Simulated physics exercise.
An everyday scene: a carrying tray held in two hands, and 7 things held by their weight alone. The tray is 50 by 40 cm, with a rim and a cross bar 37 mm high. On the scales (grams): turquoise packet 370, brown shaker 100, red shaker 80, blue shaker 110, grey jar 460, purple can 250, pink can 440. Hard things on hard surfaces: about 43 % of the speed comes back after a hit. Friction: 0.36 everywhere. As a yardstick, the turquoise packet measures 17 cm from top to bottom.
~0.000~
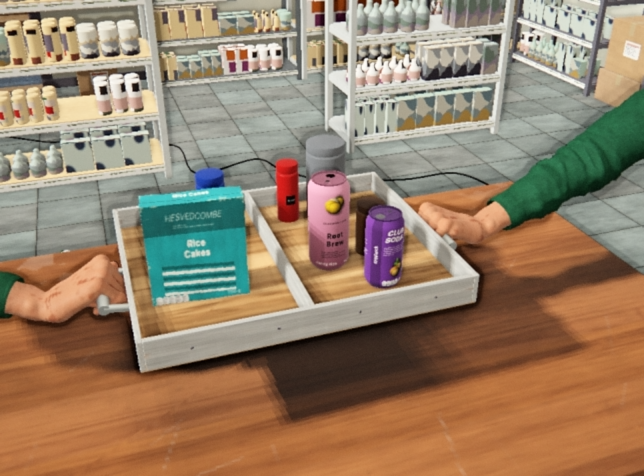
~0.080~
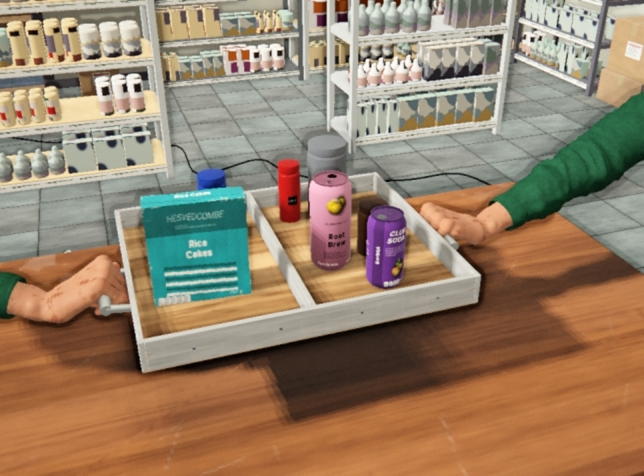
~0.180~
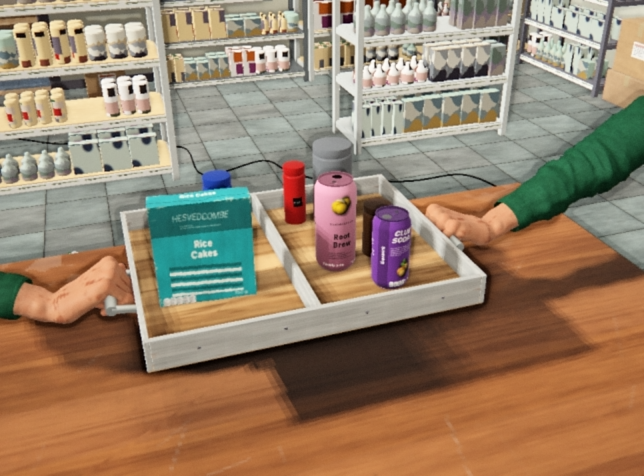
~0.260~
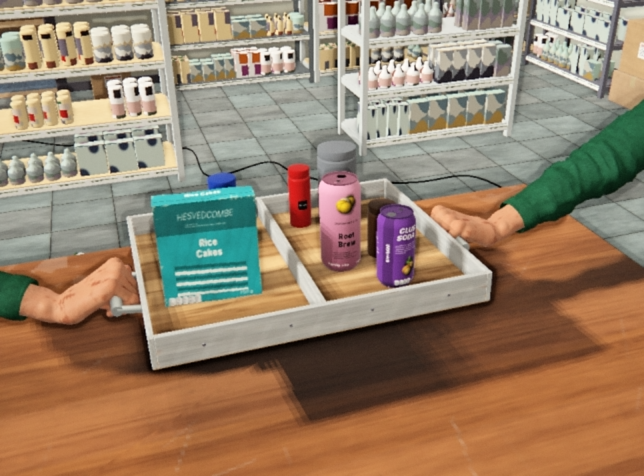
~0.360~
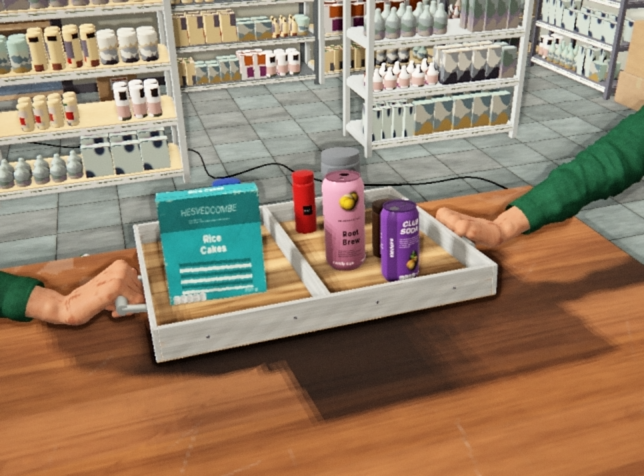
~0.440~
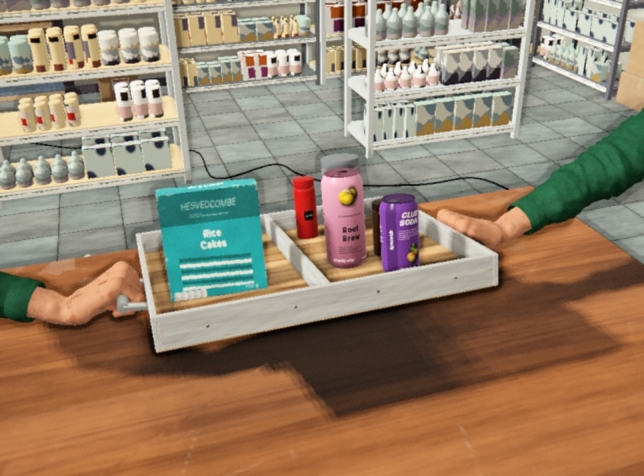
At first, two hands hold a divided tray level above a wooden table, with a turquoise packet, a pink can, a purple can and small containers on it. The tray drifts slightly right, then the hands tilt its far edge gradually down, while the items show no clear sliding.
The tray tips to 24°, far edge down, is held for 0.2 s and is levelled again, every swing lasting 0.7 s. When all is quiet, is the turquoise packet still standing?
The turquoise packet tips over.
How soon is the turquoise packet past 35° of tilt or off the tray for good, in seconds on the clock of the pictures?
At about 0.8 s.
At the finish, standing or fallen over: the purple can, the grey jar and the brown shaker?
The purple can keeps standing; the grey jar stays upright; the brown shaker stays upright.
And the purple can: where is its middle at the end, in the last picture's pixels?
At about (353, 201).
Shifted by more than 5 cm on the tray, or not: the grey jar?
The grey jar stays put.
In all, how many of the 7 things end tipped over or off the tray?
In all, 3.
By 0.84 s, tilt 24°, far edge down; turquoise packet rocked 72° off its seat near (212, 248); blue shaker rocked 26° off its seat; red shaker rocked 26° off its seat.
By 1.04 s, tilt 24°, far edge down; red shaker and blue shaker now off the tray; turquoise packet on its side near (217, 259); purple can 9 cm from its spot.
By 1.24 s, tilt 18°, far edge down; turquoise packet on its side near (220, 252); pink can 17 cm from its spot; purple can 17 cm from its spot.
By 1.44 s, tilt 7°, far edge down; turquoise packet on its side near (219, 241); pink can 20 cm from its spot; purple can 20 cm from its spot.
When it is over (2.2 s), off the tray and tipped over, red shaker and blue shaker; lying over on the tray, turquoise packet; not toppled but over 5 cm from the start, brown shaker, purple can and pink can; grey jar within 5 cm of the start. End places, in pixels of the last picture, turquoise packet near (219, 235).
